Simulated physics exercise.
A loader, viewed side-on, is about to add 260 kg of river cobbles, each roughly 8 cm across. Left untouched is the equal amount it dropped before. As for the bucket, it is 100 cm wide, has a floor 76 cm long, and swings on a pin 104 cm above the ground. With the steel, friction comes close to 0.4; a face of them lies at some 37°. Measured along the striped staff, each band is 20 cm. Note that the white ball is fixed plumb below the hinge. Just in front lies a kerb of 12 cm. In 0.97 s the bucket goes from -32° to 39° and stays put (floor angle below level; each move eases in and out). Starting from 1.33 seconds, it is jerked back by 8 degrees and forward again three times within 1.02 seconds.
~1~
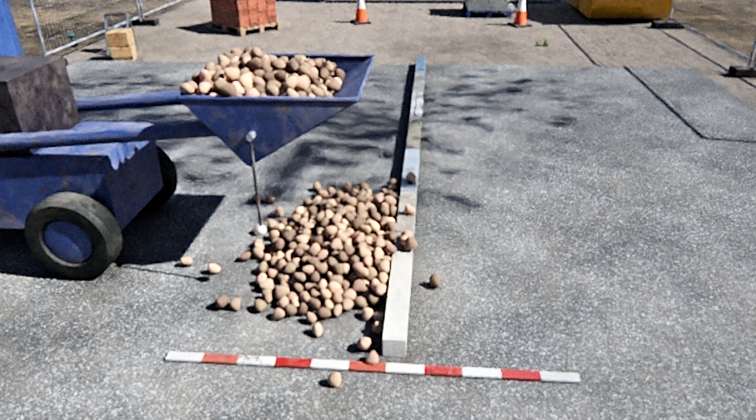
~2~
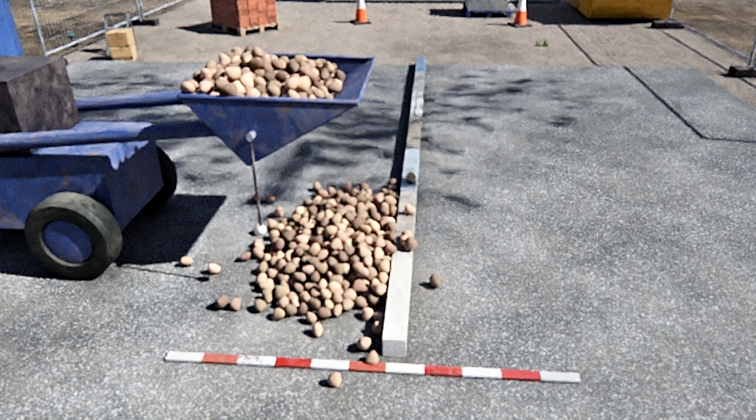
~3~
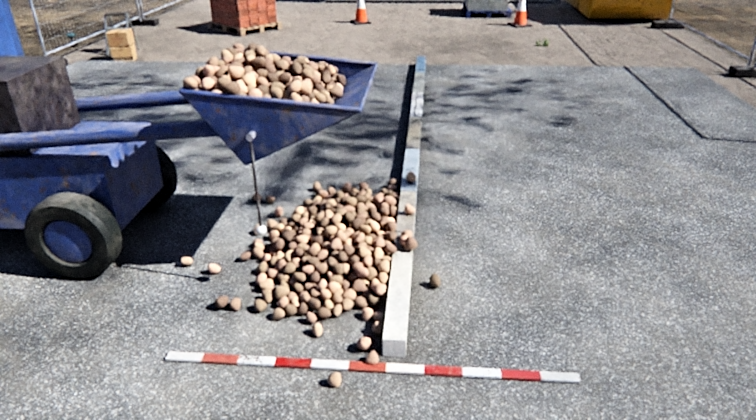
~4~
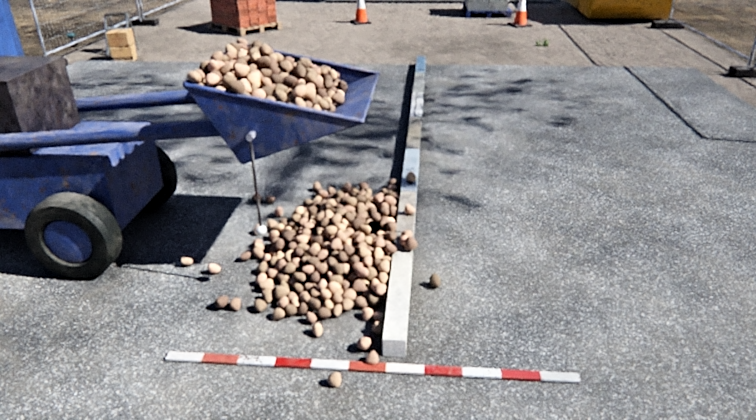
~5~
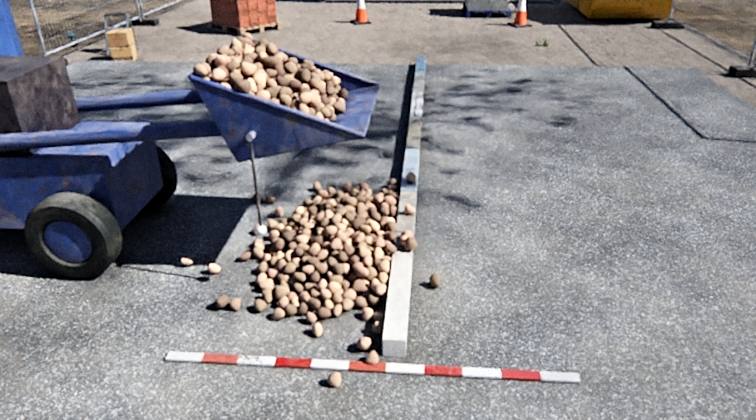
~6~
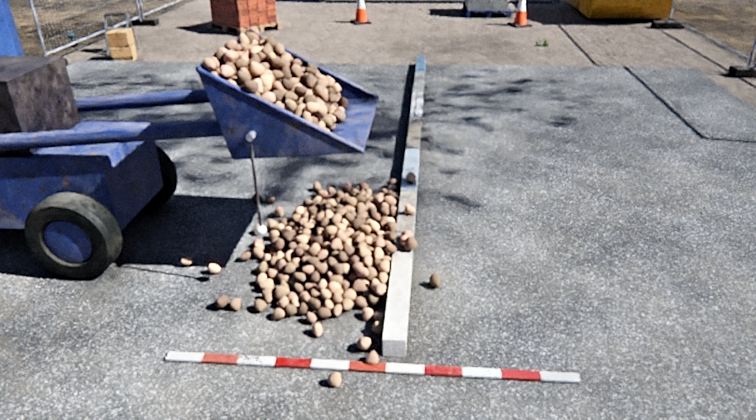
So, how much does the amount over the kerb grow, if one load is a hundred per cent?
It grows by around 52 per cent.
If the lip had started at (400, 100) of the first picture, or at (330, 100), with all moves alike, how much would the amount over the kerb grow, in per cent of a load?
First place: Roughly 85 %; second place: Roughly 35 %.
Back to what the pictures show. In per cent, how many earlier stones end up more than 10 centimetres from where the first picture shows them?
Near 0 per cent, I reckon.
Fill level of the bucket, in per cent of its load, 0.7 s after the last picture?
Still inside: Some 55 %.
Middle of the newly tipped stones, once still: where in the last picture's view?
(419, 236).
Then, 0.3 s after the last picture the floor is at 28°; in per cent of one load, 99 in the bucket, 100 on this side of the kerb; the foremost stones are at (407, 232).
Then, 0.7 s after the last picture the floor is at 39°; in per cent of one load, 56 in the bucket, 143 on this side of the kerb; the foremost stones are at (412, 233).
Then, 2.4 s after the last picture the floor is at 39°; in per cent of one load, 0 in the bucket, 148 on this side of the kerb, 52 over the kerb; the foremost stones are at (629, 252).
Then, 4.8 s after the last picture the floor is at 39°; in per cent of one load, 0 in the bucket, 148 on this side of the kerb, 52 over the kerb; the foremost stones are at (629, 252). Net gain over the kerb, 52.
